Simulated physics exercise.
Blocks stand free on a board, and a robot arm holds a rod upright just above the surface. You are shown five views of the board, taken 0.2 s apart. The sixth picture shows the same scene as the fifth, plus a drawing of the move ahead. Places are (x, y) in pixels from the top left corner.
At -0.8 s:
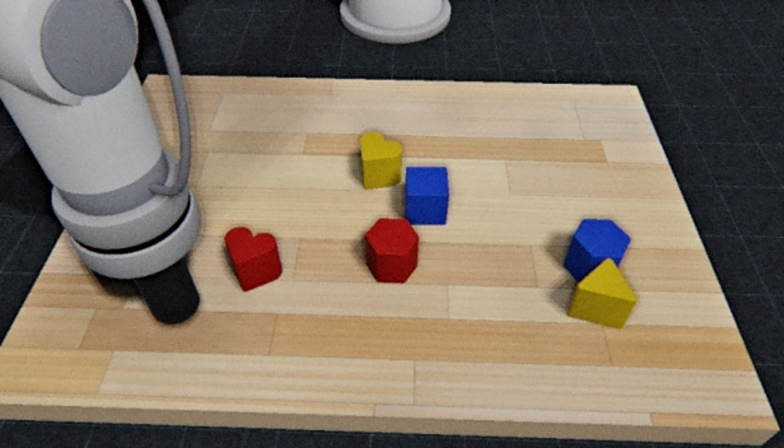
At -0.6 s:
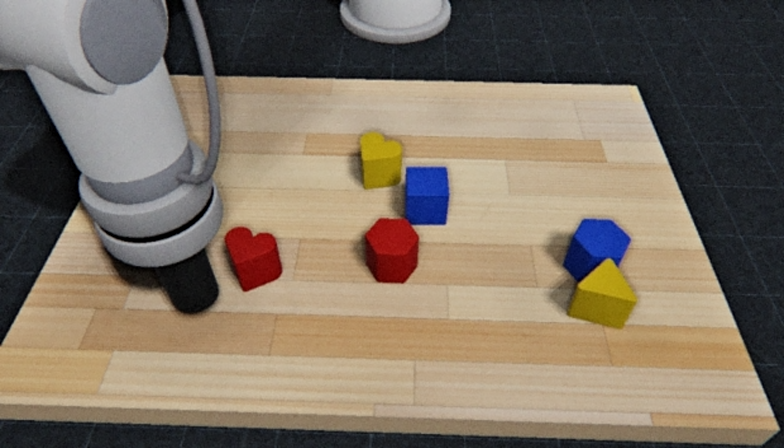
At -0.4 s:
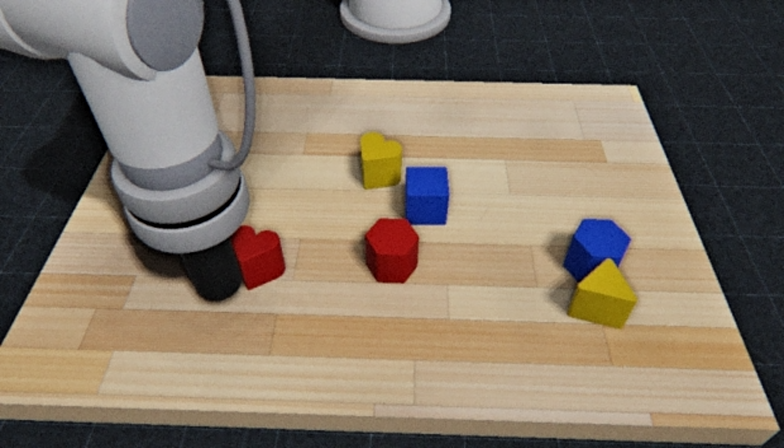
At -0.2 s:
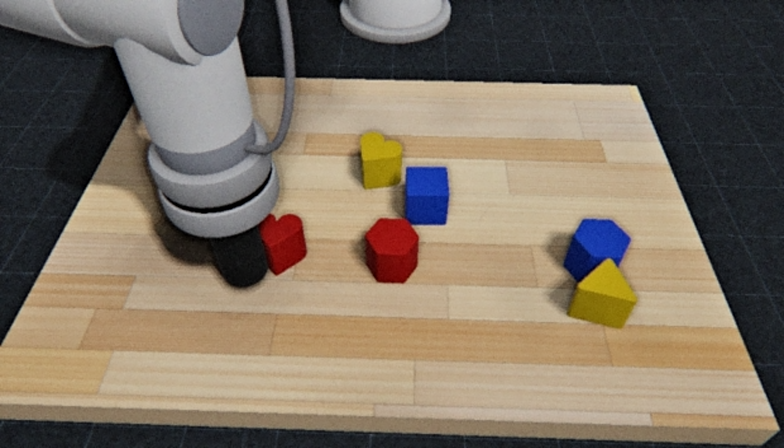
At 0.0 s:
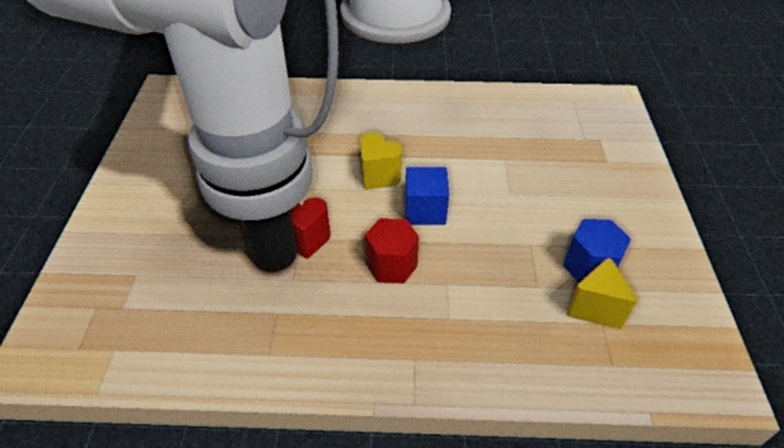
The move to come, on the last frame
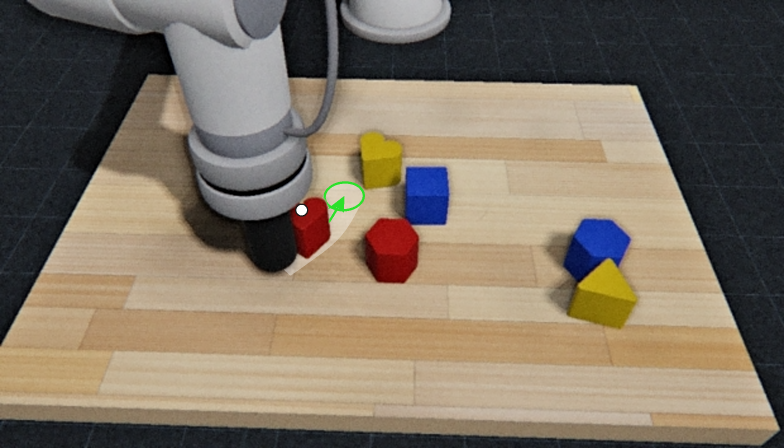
Robot arm sweeping a black rod rightward across a wooden board, pushing a red heart block while the other blocks stay still.
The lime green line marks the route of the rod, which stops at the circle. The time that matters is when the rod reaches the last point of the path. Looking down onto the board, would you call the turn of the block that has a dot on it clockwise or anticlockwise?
Overhead view: Clockwise.
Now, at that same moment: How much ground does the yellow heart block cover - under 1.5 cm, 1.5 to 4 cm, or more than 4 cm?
It goes a little way, 1.5 to 4 cm.
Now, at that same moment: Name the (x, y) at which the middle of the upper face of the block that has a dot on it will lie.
So, by the moment the path ends, you'll find the top centre of the block that has a dot on it at (376, 153).
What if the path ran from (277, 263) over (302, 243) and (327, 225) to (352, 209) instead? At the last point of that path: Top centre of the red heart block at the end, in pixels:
I'd expect the centre of its top face to be at (378, 160).
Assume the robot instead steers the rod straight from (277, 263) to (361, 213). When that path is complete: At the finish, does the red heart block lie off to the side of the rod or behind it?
No, that is not how it ends up.
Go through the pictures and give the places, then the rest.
The first frame shows rod's lower end at (176, 304); red heart block at (248, 243); yellow heart block at (378, 146); red hexagon at (392, 235).
The second frame shows rod at (196, 295); blocks still.
The third frame shows rod at (219, 283); red heart block at (251, 241).
The fourth frame shows rod at (246, 270); red heart block at (275, 226).
The fifth frame shows rod at (275, 255); red heart block at (302, 210); yellow heart block at (378, 146); red hexagon at (392, 235).
Drawn move, from (277, 263) through (320, 232) to (344, 196); the dot is on the red heart block.
What follows on the original path. One third of the way, rod at (306, 234); red heart block at (332, 190).
Two thirds of the way, rod at (329, 212); red heart block at (357, 171), turned 10° clockwise.
At the end, rod at (344, 188); red heart block at (376, 153), turned 25° clockwise; yellow heart block at (394, 134); red hexagon still.
